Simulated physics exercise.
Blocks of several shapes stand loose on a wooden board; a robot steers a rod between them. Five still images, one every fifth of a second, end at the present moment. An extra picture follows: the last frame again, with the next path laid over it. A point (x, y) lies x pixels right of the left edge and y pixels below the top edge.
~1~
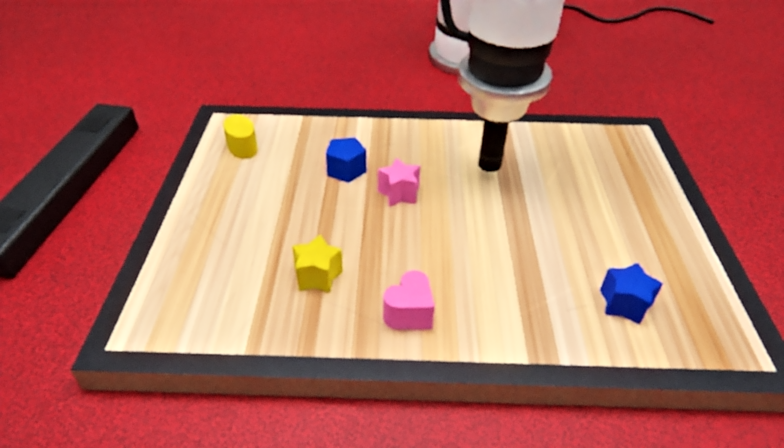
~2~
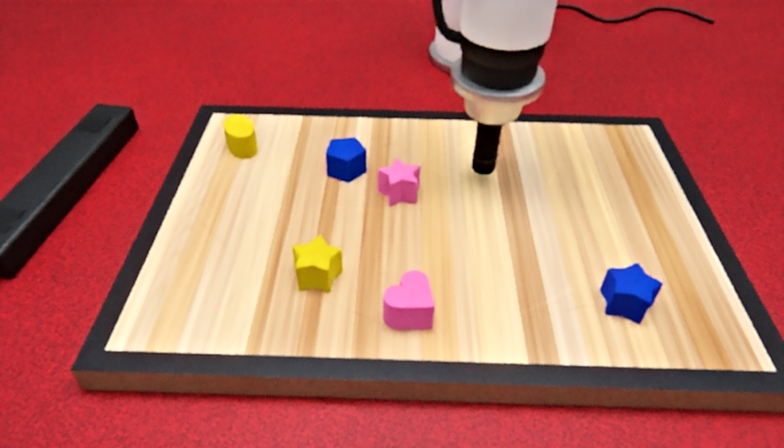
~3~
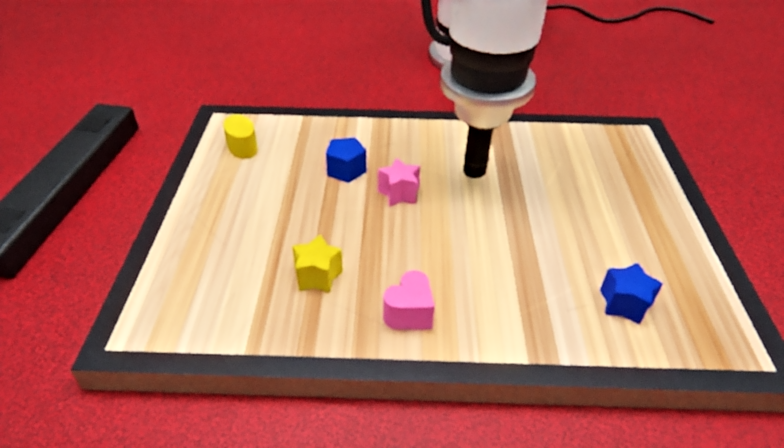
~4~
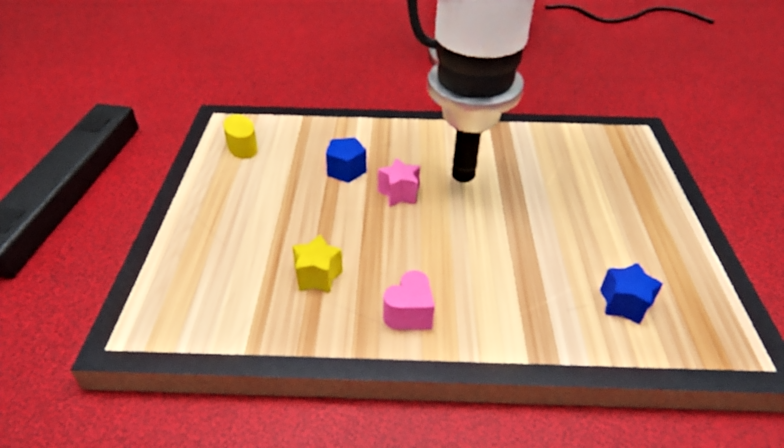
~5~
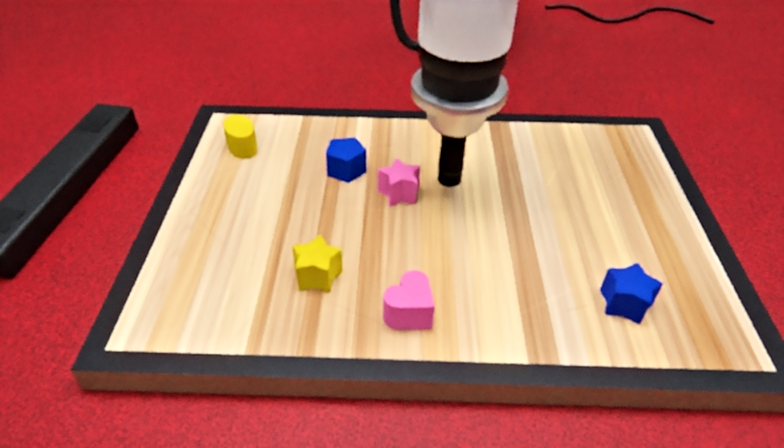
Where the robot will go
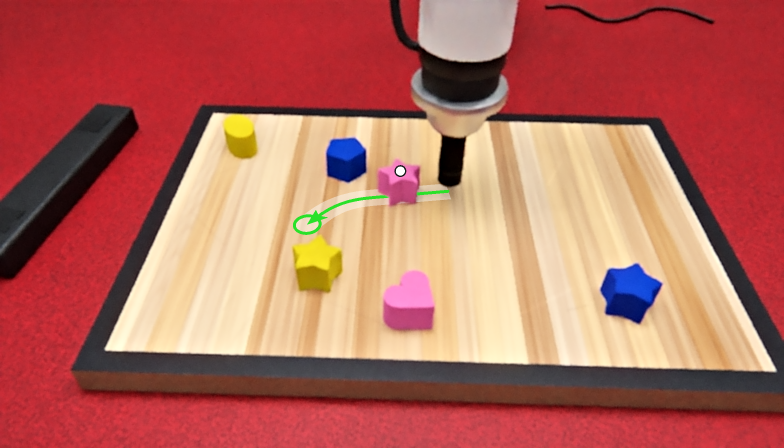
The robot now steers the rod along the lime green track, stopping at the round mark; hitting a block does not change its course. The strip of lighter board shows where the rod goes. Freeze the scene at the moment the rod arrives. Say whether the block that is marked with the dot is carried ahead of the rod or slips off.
As far as I can tell, the block that is marked with the dot has dropped away to the side or behind.
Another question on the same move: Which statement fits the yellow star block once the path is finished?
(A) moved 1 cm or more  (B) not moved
Option B.
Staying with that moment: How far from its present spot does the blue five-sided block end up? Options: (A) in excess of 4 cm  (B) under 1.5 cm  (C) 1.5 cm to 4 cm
Correct choice: B.
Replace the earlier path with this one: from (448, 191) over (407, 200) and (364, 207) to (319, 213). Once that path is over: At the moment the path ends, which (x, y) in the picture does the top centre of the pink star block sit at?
Top centre: (336, 170).
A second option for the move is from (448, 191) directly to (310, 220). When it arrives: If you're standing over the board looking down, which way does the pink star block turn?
It spins with the clock.
The line goes from (448, 191) by way of (399, 195) and (349, 202) to (307, 224); the dot is on the pink star block.
The first path, step by step. One third of the way, rod at (398, 185); pink star block at (372, 172).
Two thirds of the way, rod at (348, 191); blue five-sided block at (338, 146), turned 35° clockwise; pink star block at (324, 171), turned 15° clockwise.
At the end, rod at (306, 214); yellow star block unmoved; blue five-sided block at (338, 146), turned 35° clockwise; pink star block at (312, 172), turned 50° clockwise.
